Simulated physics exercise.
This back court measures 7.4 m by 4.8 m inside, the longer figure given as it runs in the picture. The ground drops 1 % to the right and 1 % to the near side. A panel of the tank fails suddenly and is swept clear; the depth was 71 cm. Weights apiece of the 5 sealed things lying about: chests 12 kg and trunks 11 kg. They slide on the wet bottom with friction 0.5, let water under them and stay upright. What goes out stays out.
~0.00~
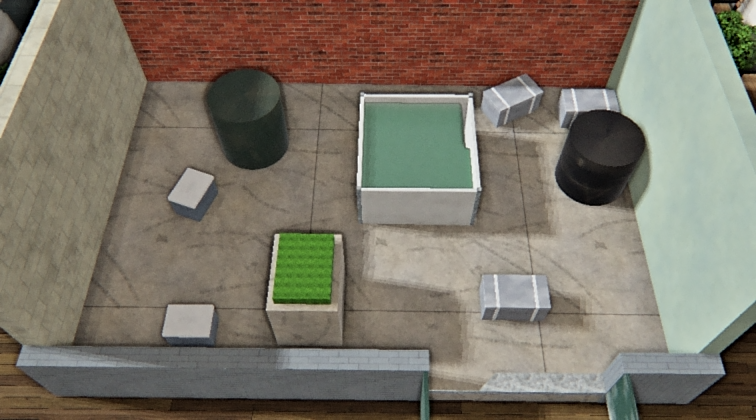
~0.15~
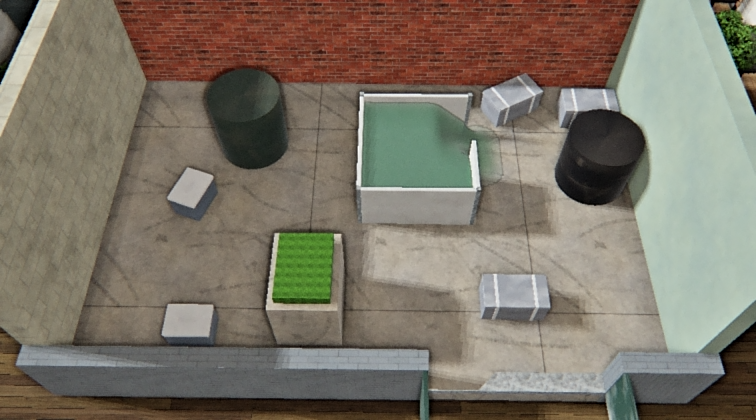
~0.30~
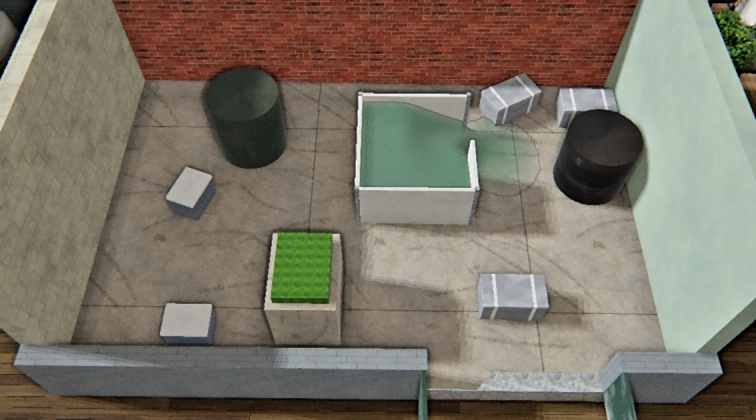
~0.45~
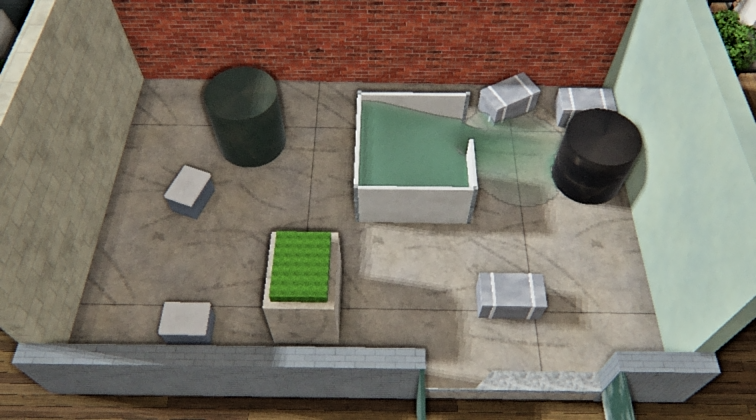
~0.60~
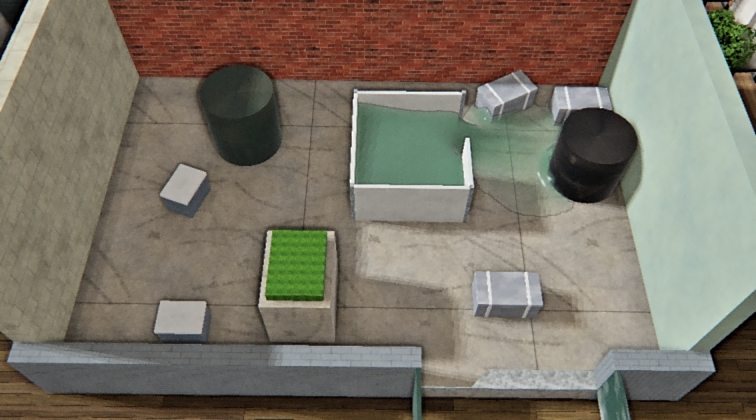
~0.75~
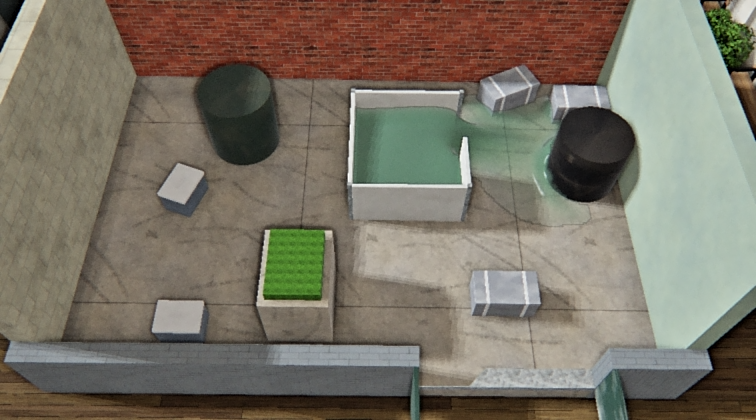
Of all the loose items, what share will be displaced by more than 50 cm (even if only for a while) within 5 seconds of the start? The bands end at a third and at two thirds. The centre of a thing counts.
That comes to one to two thirds.
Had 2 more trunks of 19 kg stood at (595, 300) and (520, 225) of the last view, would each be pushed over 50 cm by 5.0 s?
In turn: More, over.
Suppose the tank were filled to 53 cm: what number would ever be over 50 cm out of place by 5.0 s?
Then 2.
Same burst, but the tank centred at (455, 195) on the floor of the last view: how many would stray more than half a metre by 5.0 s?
Then 3.
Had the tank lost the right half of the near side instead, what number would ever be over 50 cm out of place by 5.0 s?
In that case 1 of them.
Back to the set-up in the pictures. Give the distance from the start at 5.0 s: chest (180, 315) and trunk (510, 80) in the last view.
In that order: 0 cm, 300 cm.
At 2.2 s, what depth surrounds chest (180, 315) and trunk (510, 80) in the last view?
About 0 and 14 cm.
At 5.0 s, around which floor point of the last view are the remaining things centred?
At about (331, 200).
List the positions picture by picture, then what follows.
A trunk at (513, 92), on the bottom; a trunk at (590, 100) rests on the ground; water covers 2.3 m2; 0 of 5 have shifted, in the first picture.
A trunk at (513, 91), on the bottom; a trunk at (590, 100) rests on the ground; 2.8 m2 under water; 0 of 5 have shifted, in the second picture.
A trunk at (511, 91) rests on the ground; a trunk at (589, 100), on the bottom; water covers 3.6 m2; 0 of 5 have shifted, in the third picture.
A trunk at (510, 90) rests on the ground; a trunk at (587, 99) rests on the ground; 4.5 m2 under water; 0 of 5 have shifted, in the fourth picture.
A trunk at (508, 88) rests on the ground, 3 cm from its start; a trunk at (583, 98), on the bottom; 5.1 m2 under water; 0 of 5 have shifted, in the fifth picture.
A trunk at (510, 82), on the bottom, 16 cm from its start; a trunk at (582, 96), on the bottom; 5.9 m2 under water; 1 of 5 have shifted, in the sixth picture.
After 1.1 s 0 of 5 are over 50 cm from their spots; 1 afloat.
After 2.2 s 0 of 5 are over 50 cm from their spots; 1 afloat.
After 3.5 s 2 of 5 are over 50 cm from their spots; 2 afloat.
After 5.0 s 2 of 5 are over 50 cm from their spots, and 2 have been at some point; 2 afloat.
